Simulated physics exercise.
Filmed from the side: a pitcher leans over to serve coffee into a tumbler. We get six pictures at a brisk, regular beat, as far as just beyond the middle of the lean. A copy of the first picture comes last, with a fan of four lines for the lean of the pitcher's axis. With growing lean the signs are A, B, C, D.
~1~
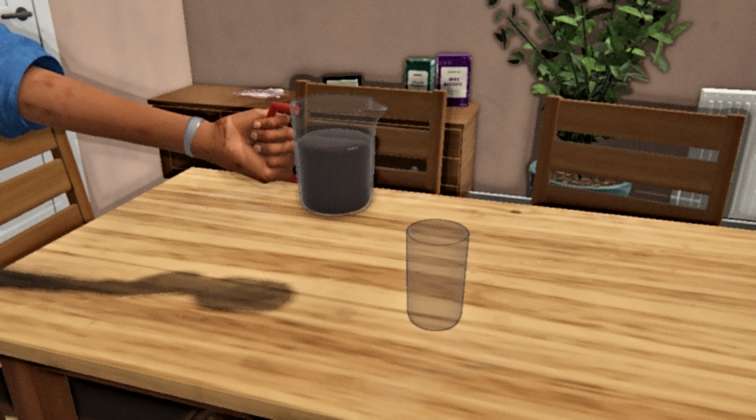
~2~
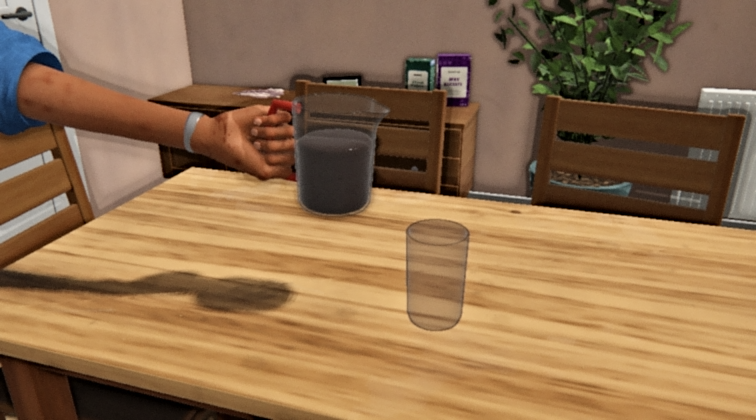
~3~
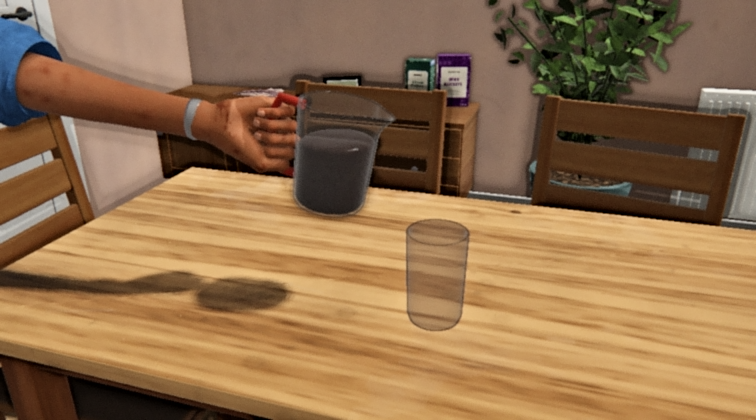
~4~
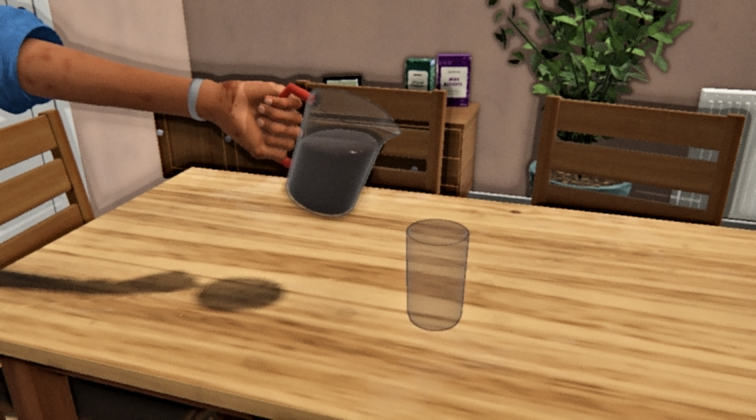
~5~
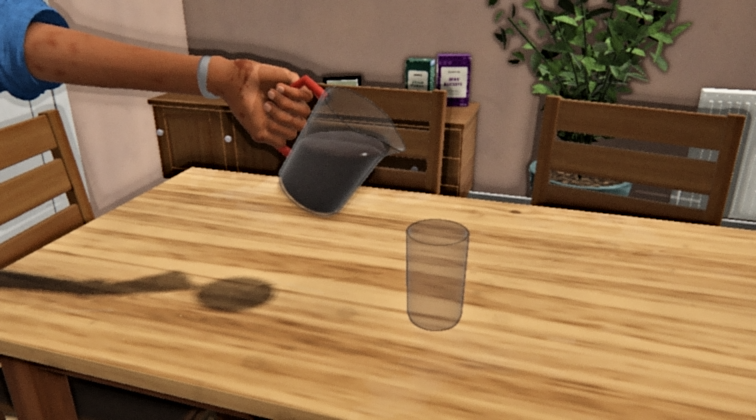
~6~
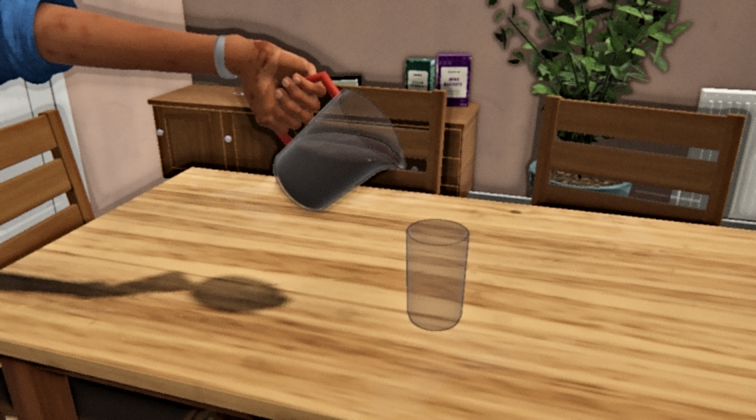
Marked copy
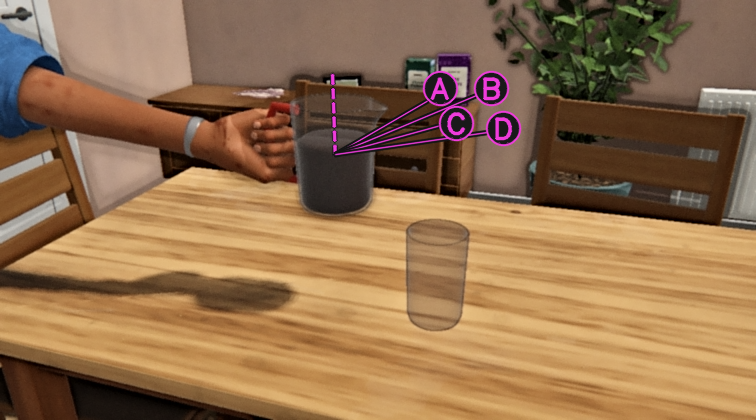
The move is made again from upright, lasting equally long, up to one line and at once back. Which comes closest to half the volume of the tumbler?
Best: C.
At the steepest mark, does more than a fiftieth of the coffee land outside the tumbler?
No, it does not.
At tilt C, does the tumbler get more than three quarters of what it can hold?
No, less.
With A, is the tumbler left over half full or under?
Under half.
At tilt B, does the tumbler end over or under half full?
Under half.
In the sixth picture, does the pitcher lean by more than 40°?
Yes.
In magenta, A at (427, 101); B at (475, 95); C at (438, 126); D at (486, 132).
Choosing A, the tumbler ends with about 21 % of what it can hold.
Choosing B, the tumbler ends with about 35 % of what it can hold.
Choosing C, the tumbler ends with about 51 % of what it can hold.
Choosing D, the tumbler ends with about 67 % of what it can hold.
